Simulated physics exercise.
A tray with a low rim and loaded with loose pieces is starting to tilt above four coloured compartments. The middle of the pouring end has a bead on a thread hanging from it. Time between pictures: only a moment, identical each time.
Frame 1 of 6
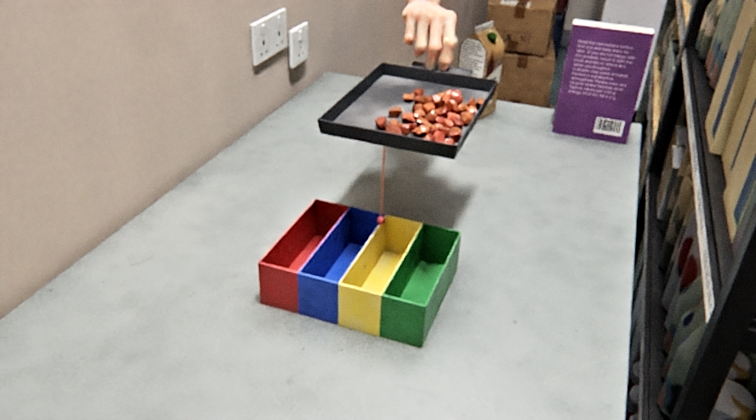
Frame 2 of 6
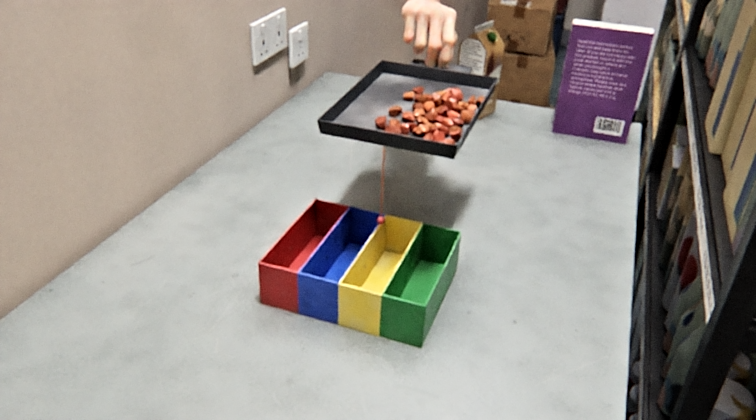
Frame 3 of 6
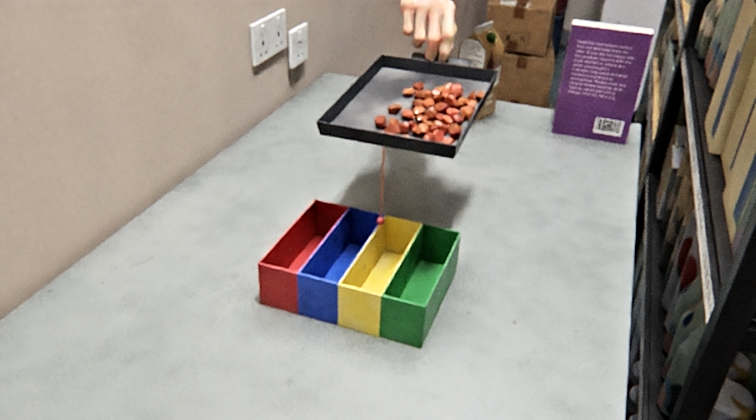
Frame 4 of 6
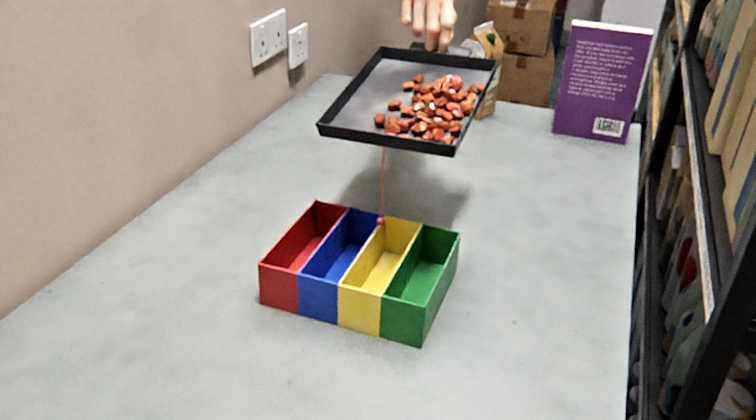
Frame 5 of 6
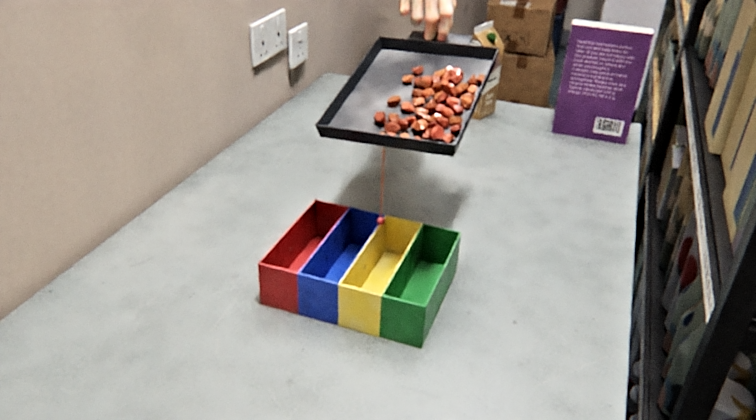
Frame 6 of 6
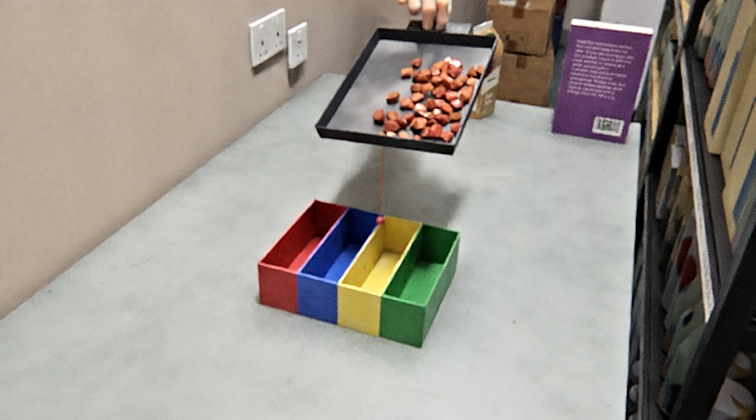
The clip opens with a hand behind a black low-rimmed tray of reddish broken pieces, held level above red, blue, yellow and green compartments, a bead hanging on a thread from its near edge. The tray's far side then rises gradually, steepening its slant toward the near left corner, while the compartments stay still.
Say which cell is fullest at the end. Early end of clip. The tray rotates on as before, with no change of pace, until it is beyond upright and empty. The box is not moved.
The blue cell is fullest at the end.
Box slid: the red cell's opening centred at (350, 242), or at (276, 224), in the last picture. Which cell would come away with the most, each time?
Placing A: The red cell / placing B: The cell in yellow.
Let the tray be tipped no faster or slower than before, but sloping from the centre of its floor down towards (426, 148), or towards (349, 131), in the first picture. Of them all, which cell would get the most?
That green cell, then the cell in red.
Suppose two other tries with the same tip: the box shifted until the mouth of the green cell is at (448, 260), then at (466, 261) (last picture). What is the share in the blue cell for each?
Trial 1 around 40 percent, trial 2 around 30 percent.
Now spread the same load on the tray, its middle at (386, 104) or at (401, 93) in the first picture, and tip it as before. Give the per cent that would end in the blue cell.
40 % and 40 %.
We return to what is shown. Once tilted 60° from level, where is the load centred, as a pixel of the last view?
Somewhere about pixel (390, 118).
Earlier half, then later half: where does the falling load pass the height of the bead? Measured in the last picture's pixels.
Early-half point (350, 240); late-half point (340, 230).
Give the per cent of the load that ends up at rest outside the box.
Some 0 percent of the load.
Just after the last frame, tray tipped steeply; every one on the tray.
A moment on, tray tipped right over; roughly a third on the tray; roughly a quarter in the blue cell; about a tenth in the yellow cell; about a tenth in the red cell; roughly a quarter falling or outside the box.
Further on, tray tipped past a quarter turn; roughly half in the blue cell; roughly a quarter in the yellow cell; roughly a quarter in the red cell; just a few in the green cell; just a few falling or outside the box.
When it is over, tray tipped past a quarter turn; roughly half in the blue cell; roughly a quarter in the yellow cell; roughly a quarter in the red cell; just a few in the green cell; just a few outside the box.
